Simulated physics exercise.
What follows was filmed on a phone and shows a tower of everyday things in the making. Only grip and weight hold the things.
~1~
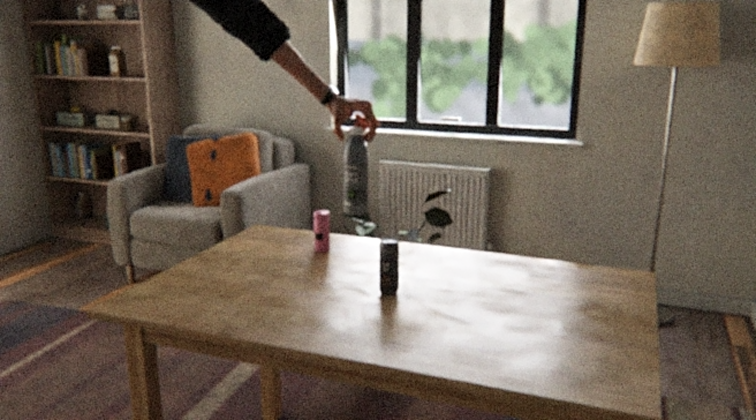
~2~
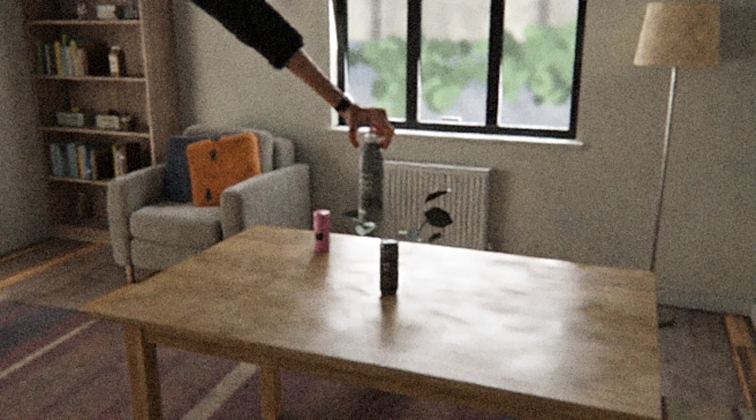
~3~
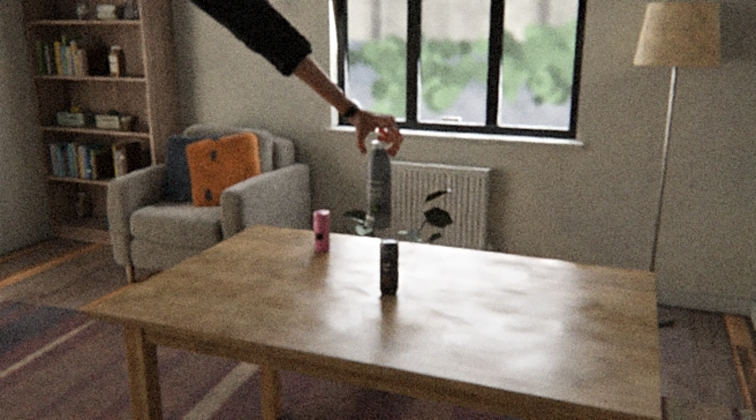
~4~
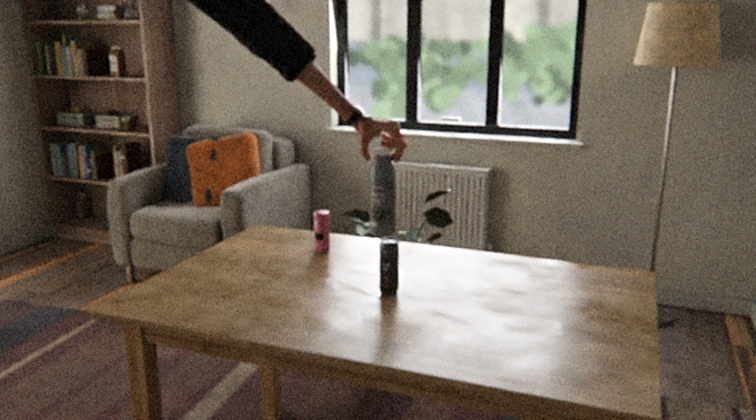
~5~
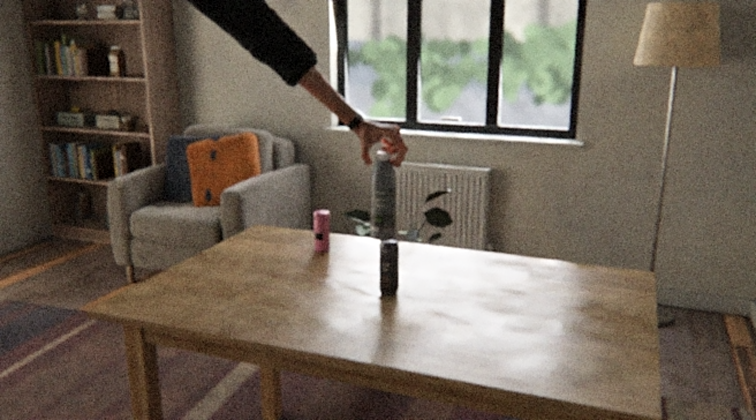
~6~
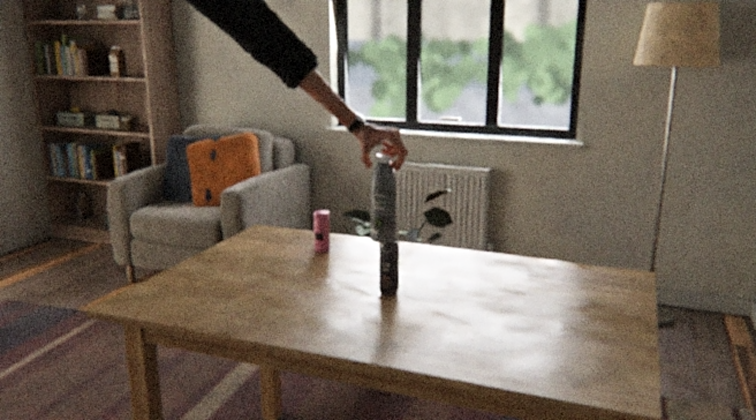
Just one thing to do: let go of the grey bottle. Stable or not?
Nothing falls.
Then, 0.20 s after the last picture, nothing has stirred.
Then, 0.50 s after the last picture, grey bottle resting near (383, 199).
At rest, all 3 in place. Seen from the same camera at the end, grey bottle near (383, 199). The pile stays up.
